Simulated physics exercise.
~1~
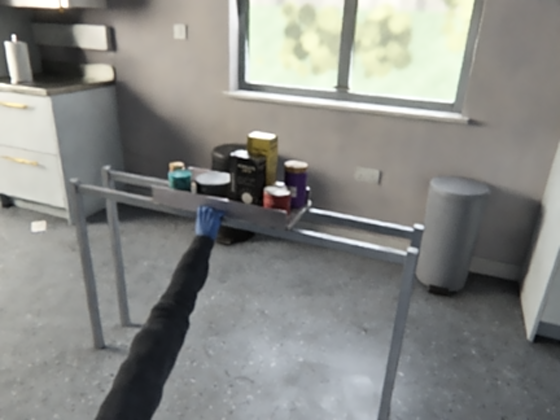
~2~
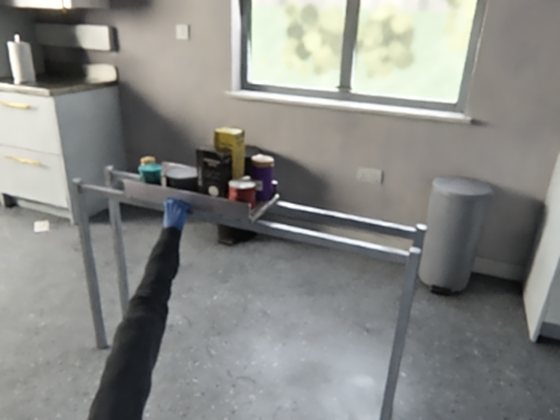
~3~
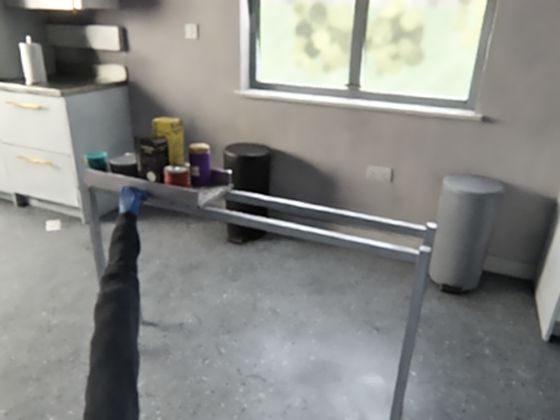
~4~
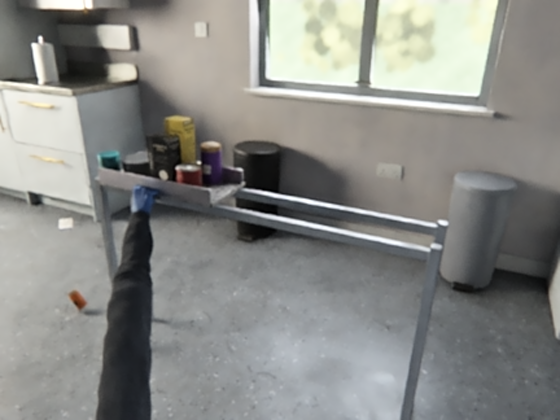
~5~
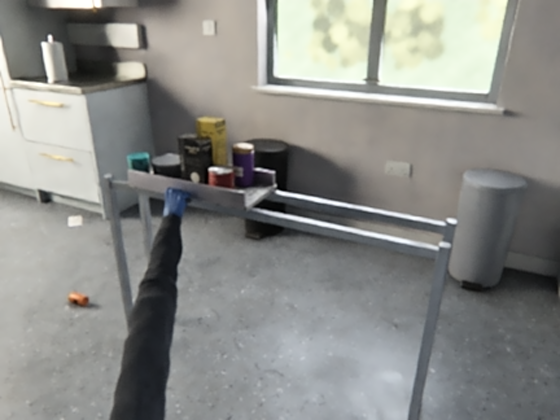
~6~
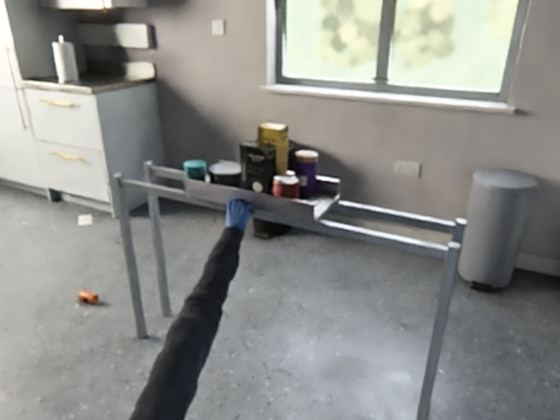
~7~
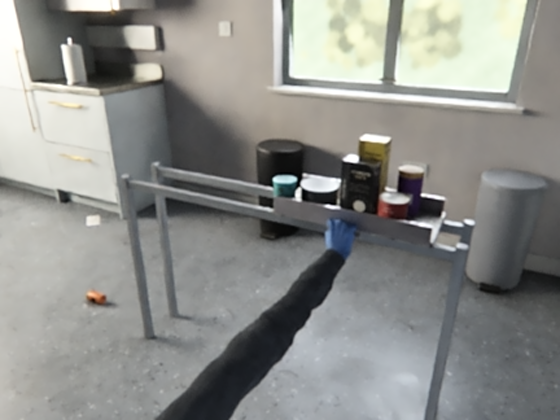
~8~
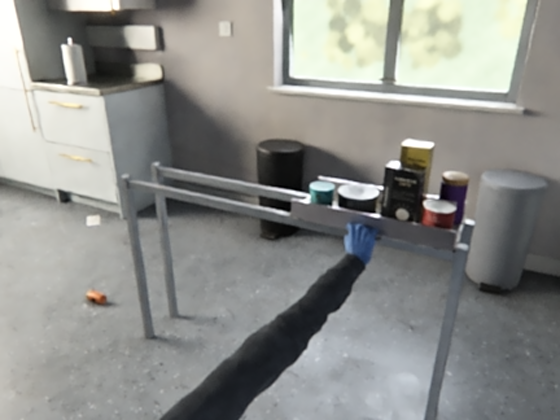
Grey kitchen, a blue-gloved hand sliding a tray of containers left along rails, an orange item dropping off, then sliding it right.
